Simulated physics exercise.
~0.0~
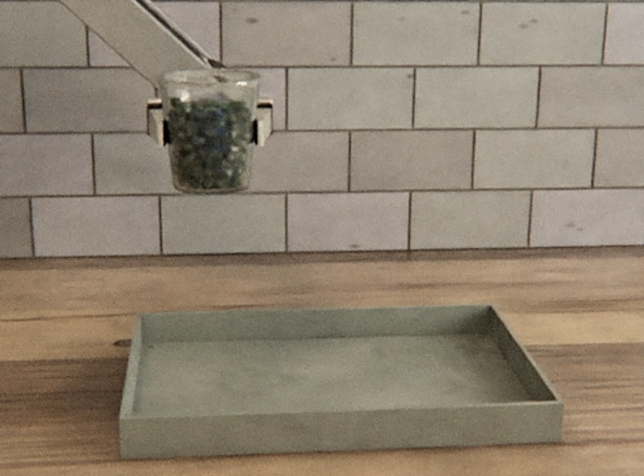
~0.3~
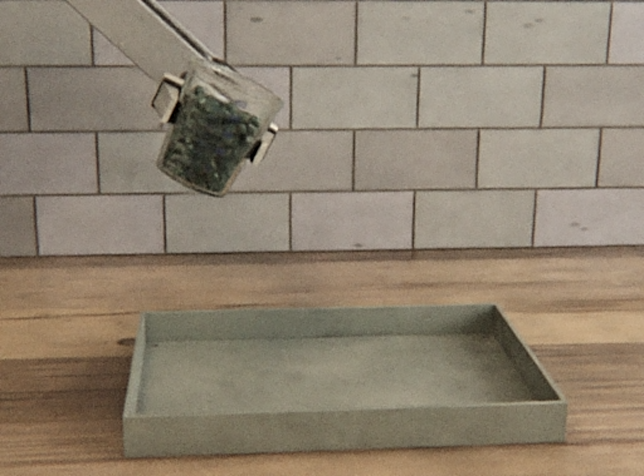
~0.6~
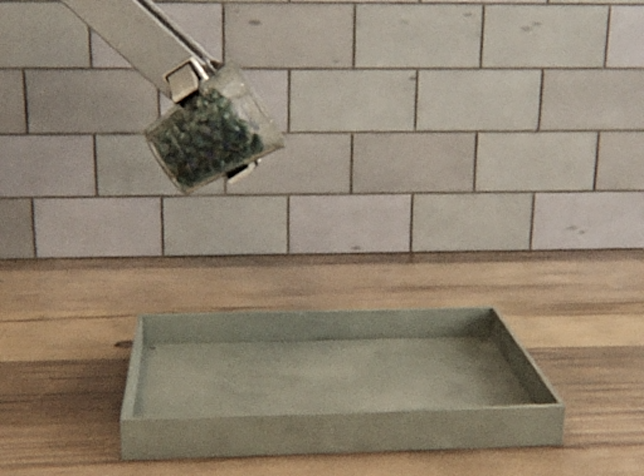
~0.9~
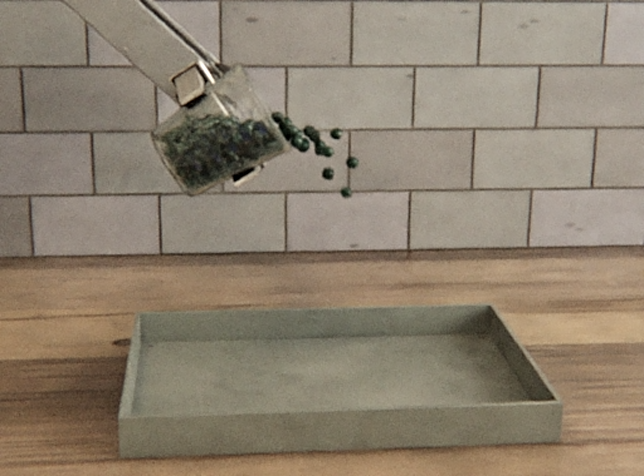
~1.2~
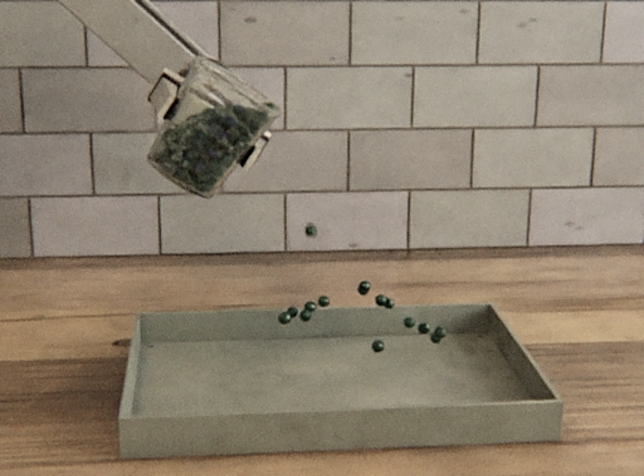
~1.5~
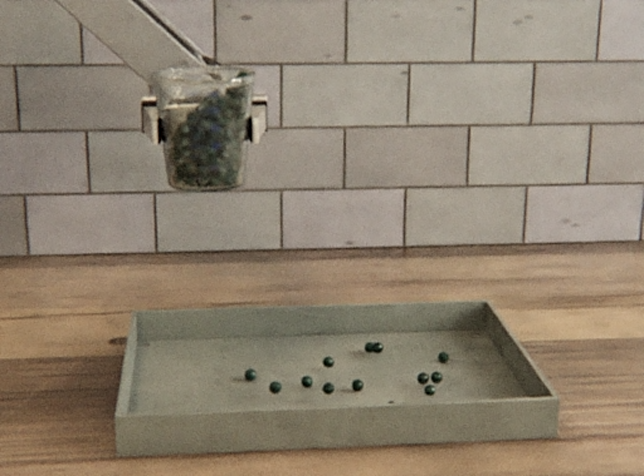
A clear cup of small dark green beads is held in a metal gripper at upper left, above a shallow grey-green tray on a wooden counter, seen from the front against a pale brick-tiled wall. The gripper tips the cup toward the right, and the beads slide toward its rim. A small cluster spills out and falls through the air toward the tray. The cup swings back upright while the loose beads drop. At the end, about a dozen beads lie scattered in the tray, and the cup, still mostly full, hangs level above.
